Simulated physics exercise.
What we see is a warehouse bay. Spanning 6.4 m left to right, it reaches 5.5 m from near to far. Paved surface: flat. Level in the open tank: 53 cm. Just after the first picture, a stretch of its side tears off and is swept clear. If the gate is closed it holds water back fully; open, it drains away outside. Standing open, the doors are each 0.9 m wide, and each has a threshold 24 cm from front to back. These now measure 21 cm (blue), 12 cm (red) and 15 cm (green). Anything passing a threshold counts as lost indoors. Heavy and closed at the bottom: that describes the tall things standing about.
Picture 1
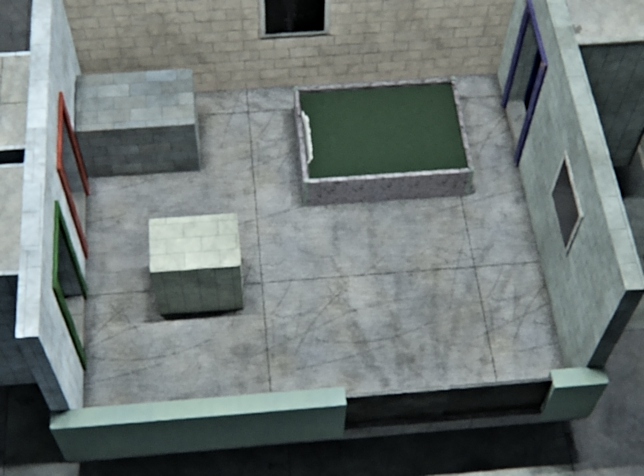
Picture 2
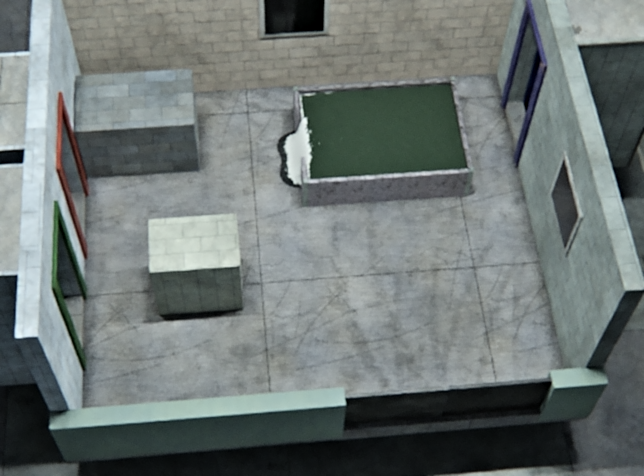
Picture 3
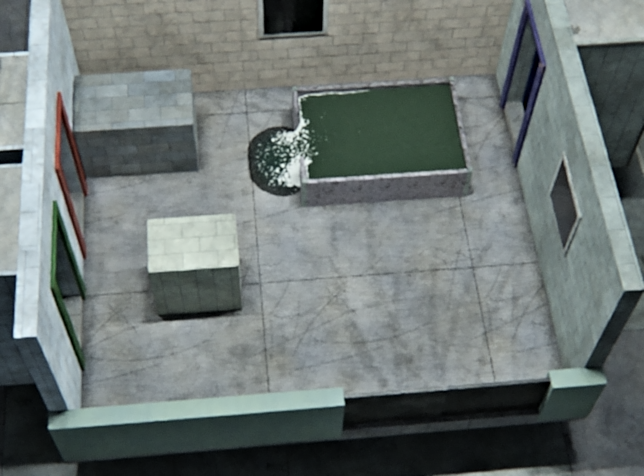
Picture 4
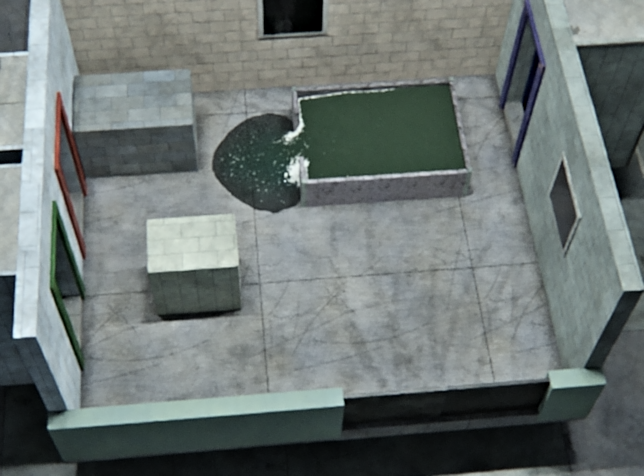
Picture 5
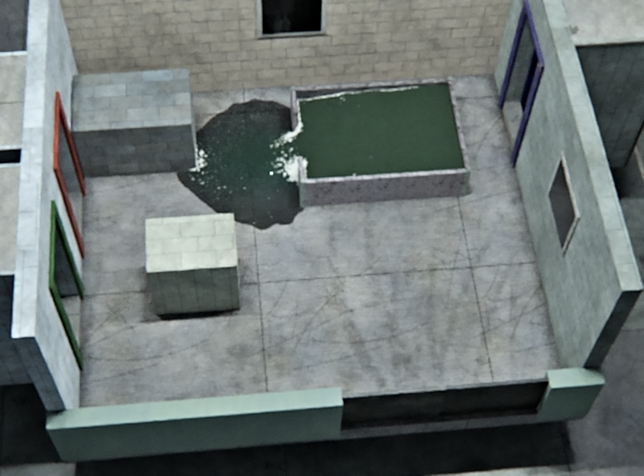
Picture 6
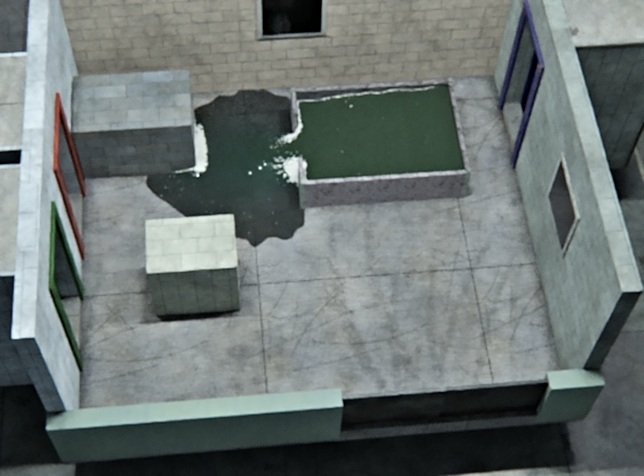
Dark green water pours from the tank's left side and spreads across the grey floor.
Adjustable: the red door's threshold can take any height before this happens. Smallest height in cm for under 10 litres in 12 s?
Around 13.5 cm.
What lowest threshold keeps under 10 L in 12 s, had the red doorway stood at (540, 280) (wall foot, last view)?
Roughly 6.5 cm.
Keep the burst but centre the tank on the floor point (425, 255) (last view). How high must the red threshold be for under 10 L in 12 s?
Roughly 17 centimetres.
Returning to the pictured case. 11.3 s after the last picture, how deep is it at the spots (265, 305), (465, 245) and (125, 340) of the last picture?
Depths of roughly 3 cm, 7 cm and 3 cm, in that order.
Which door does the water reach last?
That's the blue door.
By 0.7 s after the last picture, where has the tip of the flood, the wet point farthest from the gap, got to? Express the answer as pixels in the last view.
The farthest wet point sits near (83, 233).
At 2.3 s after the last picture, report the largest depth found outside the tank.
Max depth: Around 26 cm.
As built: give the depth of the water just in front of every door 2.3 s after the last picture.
Blue 0, red 16, green 11 cm.
Then, 0.7 s after the last picture water covers 20 % of the floor, deepest (30 cm) near (203, 96); 11 cm at the red door, 0 litres in over its 12 cm threshold.
Then, 2.3 s after the last picture water covers 35 % of the floor, deepest (26 cm) near (85, 104); 16 cm at the red door, 10 litres in over its 12 cm threshold.
Then, 11.3 s after the last picture water covers 100 % of the floor, deepest (10 cm) near (454, 404); 7 cm at the red door, 23 litres in over its 12 cm threshold.
At the red door as built, the water peaked near 17 cm, 2.1 s after the last picture.
Run again over the same 12 s with other heights there, 33 litres in over 11 cm, 4 litres over 15 cm. The limit of 10 litres is kept from about 13.5 cm up.
